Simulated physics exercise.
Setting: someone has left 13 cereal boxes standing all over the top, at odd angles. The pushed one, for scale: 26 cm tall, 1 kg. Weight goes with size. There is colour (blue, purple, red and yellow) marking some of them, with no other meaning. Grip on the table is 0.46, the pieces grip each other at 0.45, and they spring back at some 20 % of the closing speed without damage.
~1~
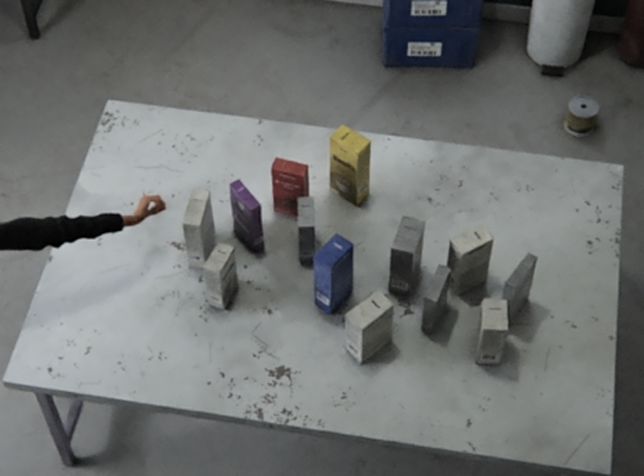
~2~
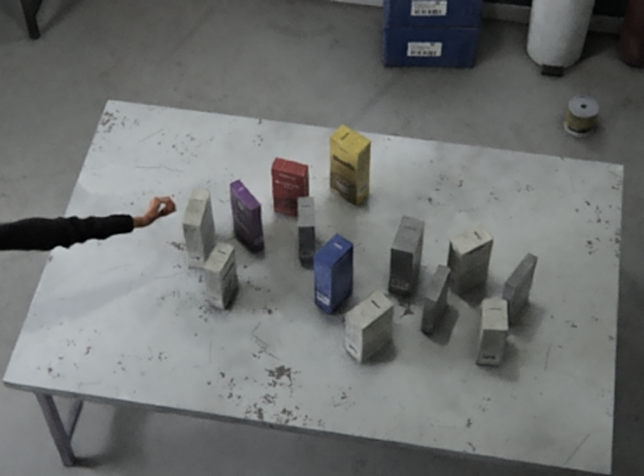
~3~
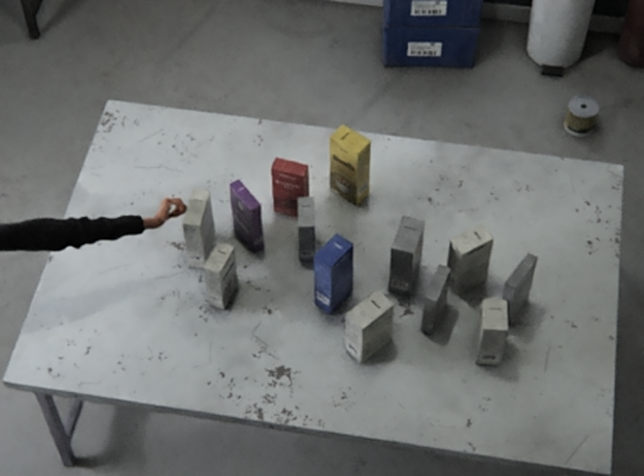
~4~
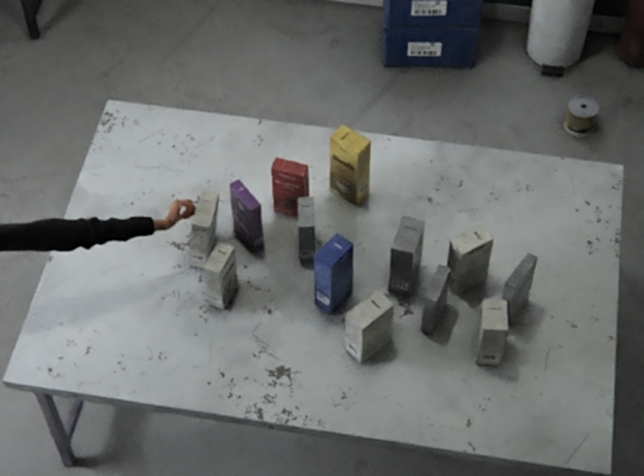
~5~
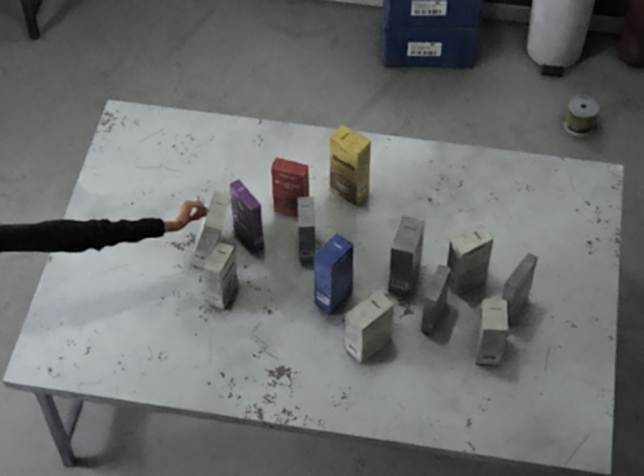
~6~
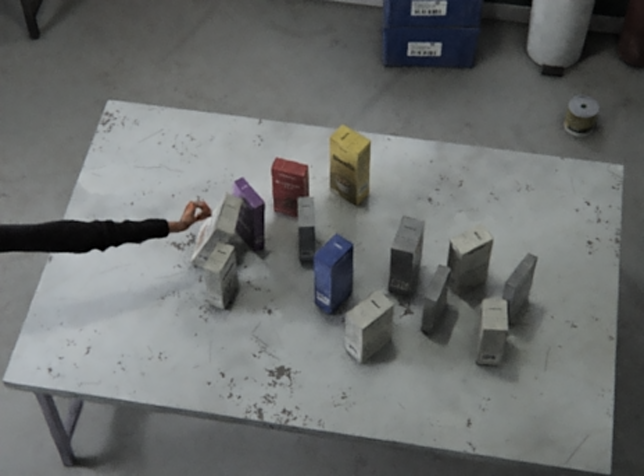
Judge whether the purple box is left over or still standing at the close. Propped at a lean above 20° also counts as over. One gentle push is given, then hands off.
At the close the purple box is over.
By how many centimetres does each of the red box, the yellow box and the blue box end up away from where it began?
Roughly red 20 cm, yellow 0 cm, blue 0 cm.
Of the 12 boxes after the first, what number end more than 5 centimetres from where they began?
The number is 2.
Then, 0.17 s past the last view, 1 of the 12 other boxes over; purple box 21° from how it stood.
Then, 0.33 s past the last view, 1 of the 12 other boxes over; purple box 52° from how it stood; red box 13° from how it stood.
Then, 0.49 s past the last view, 2 of the 12 other boxes over; purple box 74° from how it stood; red box 65° from how it stood.
In the end, 2 of the 12 other boxes over; purple box lying flat; red box lying flat; yellow box unmoved. Ten left standing. From the last view, middles, purple box near (271, 208), red box near (316, 174).
